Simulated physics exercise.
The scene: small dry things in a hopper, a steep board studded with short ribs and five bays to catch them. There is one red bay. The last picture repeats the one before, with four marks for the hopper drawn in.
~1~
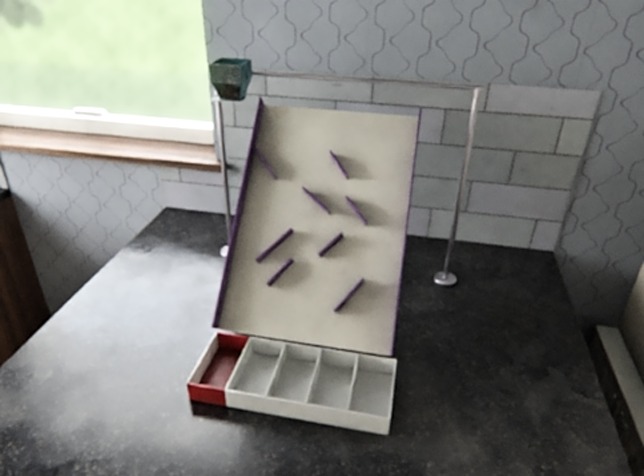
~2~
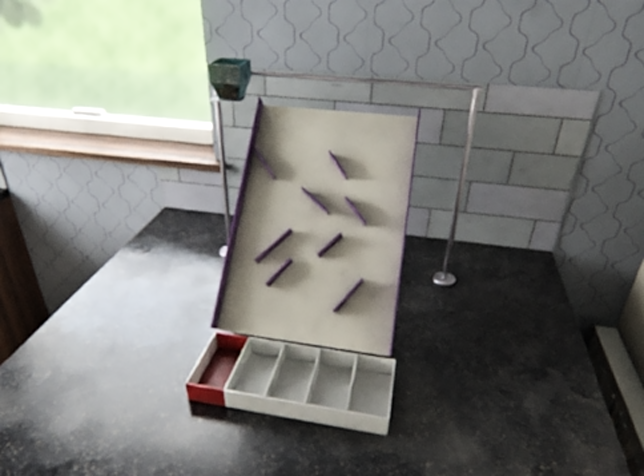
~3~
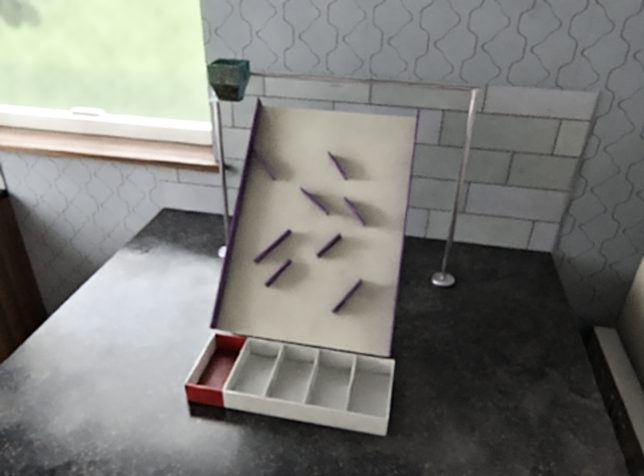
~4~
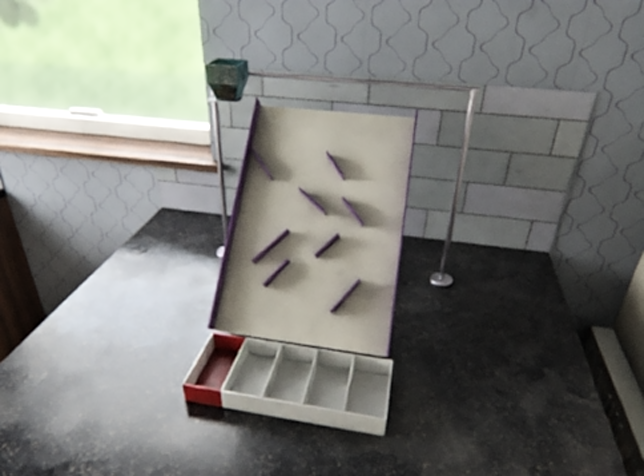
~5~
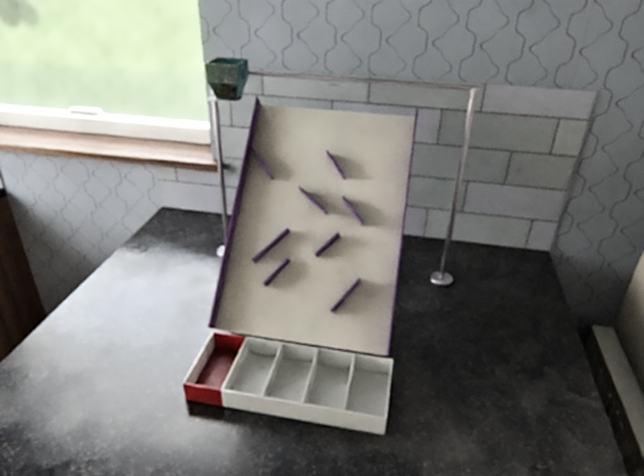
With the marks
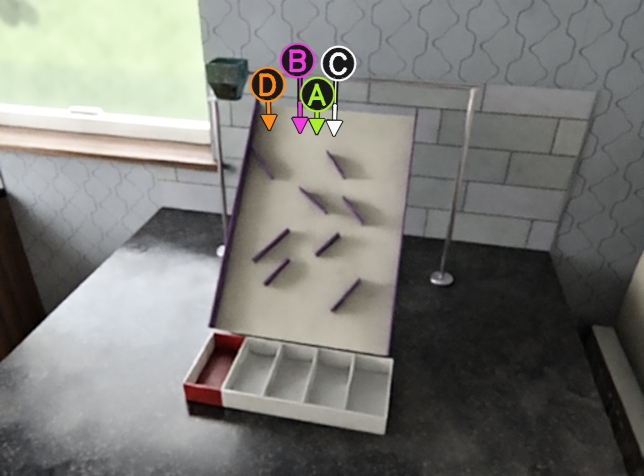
Steep pale board with short purple ribs standing motionless on a dark counter above a tray with one red bay.
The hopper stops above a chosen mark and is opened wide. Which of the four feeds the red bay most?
The answer is mark B.
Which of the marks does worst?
Here it is mark C.
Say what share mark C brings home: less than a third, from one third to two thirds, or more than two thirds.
Less than a third.
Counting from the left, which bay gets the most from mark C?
The fifth from the left.
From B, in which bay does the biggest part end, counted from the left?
It is the first one.
On the marked copy, mark A meets the board at (316, 128); mark B meets the board at (300, 127); mark C meets the board at (334, 130); mark D meets the board at (269, 124).
For mark A, about a third in the red bay, about half in other bays, a small part outside the box.
For mark B, about two thirds in the red bay, about a quarter in other bays, a small part outside the box.
For mark C, a small part in the red bay, about two thirds in other bays, about a quarter outside the box.
For mark D, about a third in the red bay, about a third in other bays, a small part held on the board, about a quarter outside the box.
